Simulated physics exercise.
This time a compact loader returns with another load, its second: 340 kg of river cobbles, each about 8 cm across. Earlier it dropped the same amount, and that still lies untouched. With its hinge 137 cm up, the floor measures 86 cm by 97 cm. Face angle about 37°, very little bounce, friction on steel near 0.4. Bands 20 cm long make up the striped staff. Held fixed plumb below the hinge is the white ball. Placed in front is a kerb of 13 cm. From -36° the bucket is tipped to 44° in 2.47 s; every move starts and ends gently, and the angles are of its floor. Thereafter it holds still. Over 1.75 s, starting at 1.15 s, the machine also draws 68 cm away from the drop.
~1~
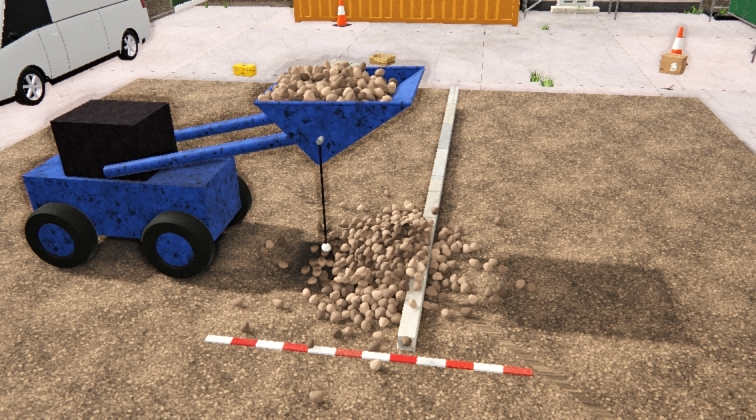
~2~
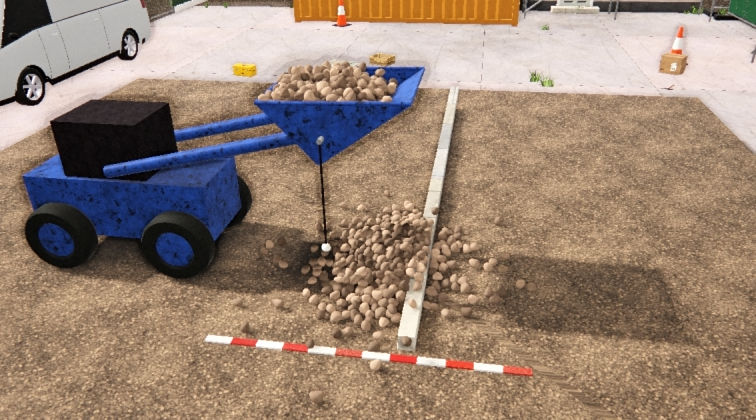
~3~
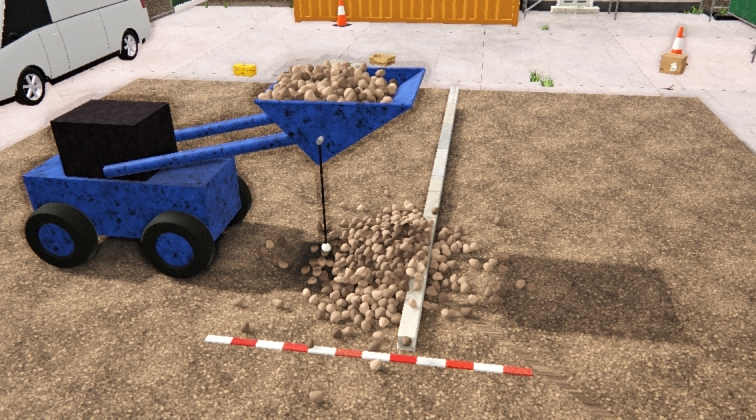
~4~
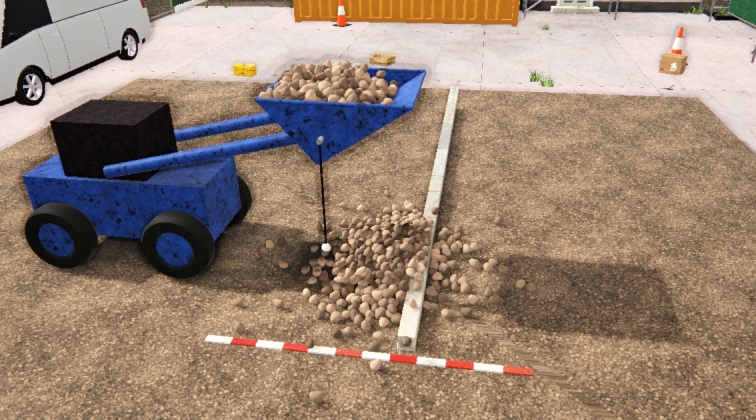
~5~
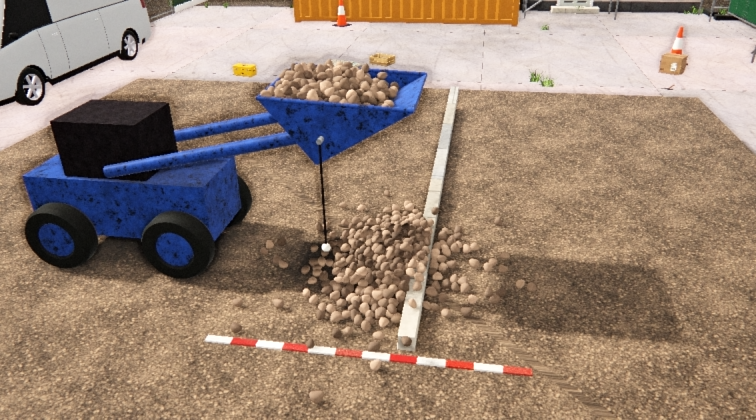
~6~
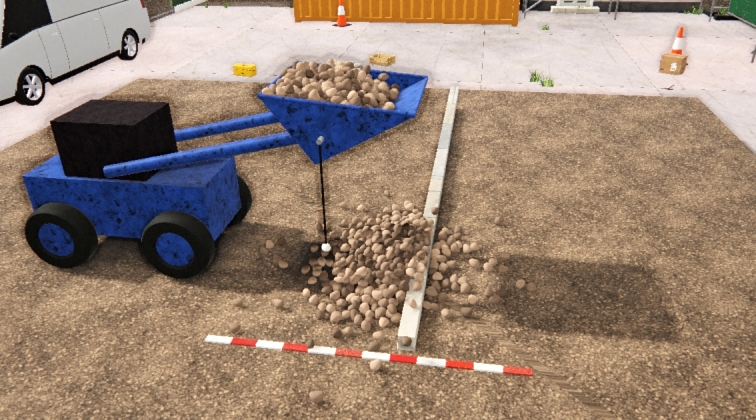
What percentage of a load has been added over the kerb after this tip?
30 %.
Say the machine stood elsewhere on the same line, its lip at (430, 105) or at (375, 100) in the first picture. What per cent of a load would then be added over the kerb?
I'd say close to 40 per cent for one and close to 5 per cent for the other, in that order.
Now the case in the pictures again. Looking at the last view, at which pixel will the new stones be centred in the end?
In the last view, about pixel (388, 253).
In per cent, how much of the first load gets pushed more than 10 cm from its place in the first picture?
Some 10 percent, give or take.
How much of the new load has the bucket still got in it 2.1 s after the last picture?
Close to 0 per cent of the load.
Then, 1.4 s after the last picture the floor is at 31°; in per cent of one load, 65 in the bucket, 121 on this side of the kerb, 15 over the kerb; the foremost stones are at (506, 270).
Then, 2.1 s after the last picture the floor is at 44°; in per cent of one load, 0 in the bucket, 162 on this side of the kerb, 38 over the kerb; the foremost stones are at (537, 263).
Then, 2.9 s after the last picture the floor is at 44°; in per cent of one load, 0 in the bucket, 160 on this side of the kerb, 41 over the kerb; the foremost stones are at (552, 261).
Then, 5.4 s after the last picture the floor is at 44°; in per cent of one load, 0 in the bucket, 160 on this side of the kerb, 41 over the kerb; the foremost stones are at (552, 261). Net gain over the kerb, 30.
